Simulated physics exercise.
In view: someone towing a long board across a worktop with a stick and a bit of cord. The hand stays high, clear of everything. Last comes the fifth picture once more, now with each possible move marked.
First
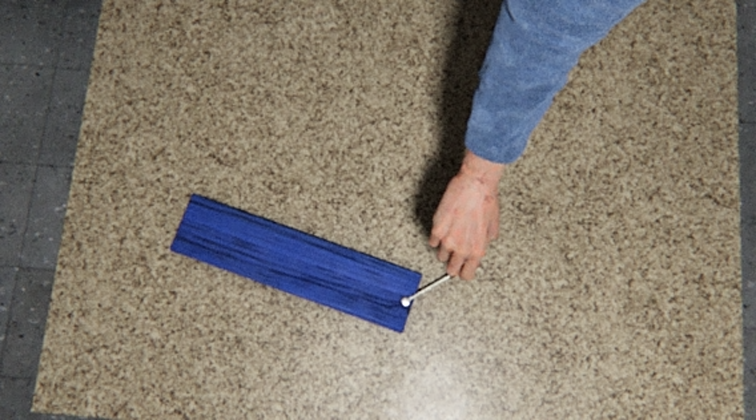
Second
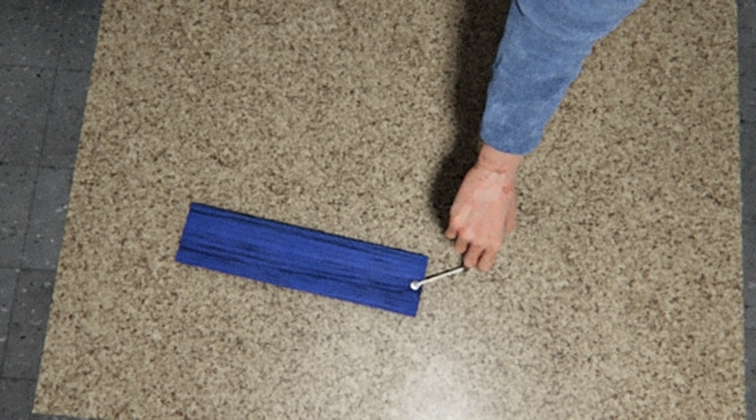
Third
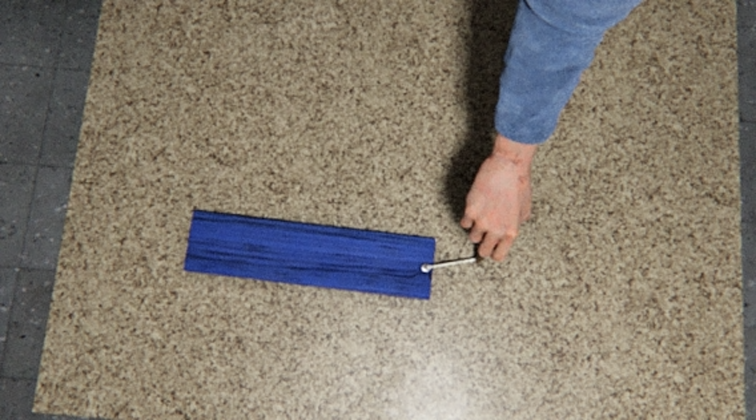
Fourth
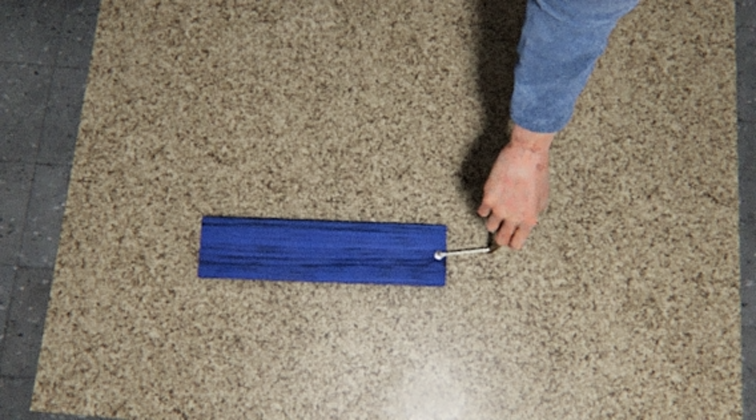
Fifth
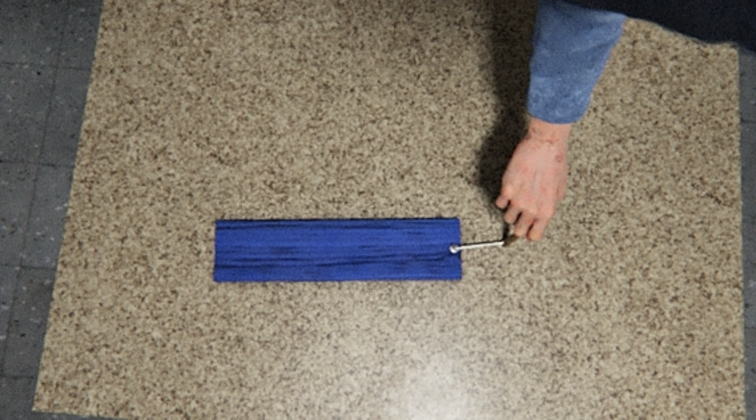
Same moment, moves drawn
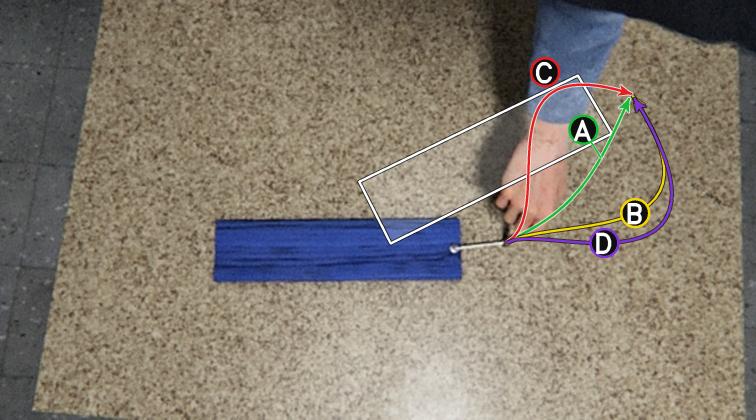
At first, a blue board lies tilted on a speckled worktop, its right end lower, while a hand in a blue sleeve grips a short stick attached near that end. The hand then pulls gradually right and slightly upward, and the board swings level while sliding a little to the right.
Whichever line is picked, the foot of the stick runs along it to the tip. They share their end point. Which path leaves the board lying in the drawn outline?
Only C brings it into the box.
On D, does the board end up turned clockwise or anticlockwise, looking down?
It turns anticlockwise.
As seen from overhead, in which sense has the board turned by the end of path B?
Anticlockwise.
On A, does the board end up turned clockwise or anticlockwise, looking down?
Anticlockwise.
On the marked copy, A from (507, 242) via (588, 179) to (629, 99); B from (507, 242) via (643, 209) to (633, 96); C from (507, 242) via (532, 130) to (631, 94); D from (507, 242) via (655, 231) to (634, 98); the outline at (486, 158).
Taking C. A third of the way, foot of the stick (528, 164), middle of the board (380, 231).
Two thirds of the way, foot of the stick (558, 89), middle of the board (431, 185).
When it is over, foot of the stick (631, 95), middle of the board (485, 158); it lies in the outline.
As for the rest, A leaves its middle at (500, 183); B leaves its middle at (523, 201); D leaves its middle at (528, 207).
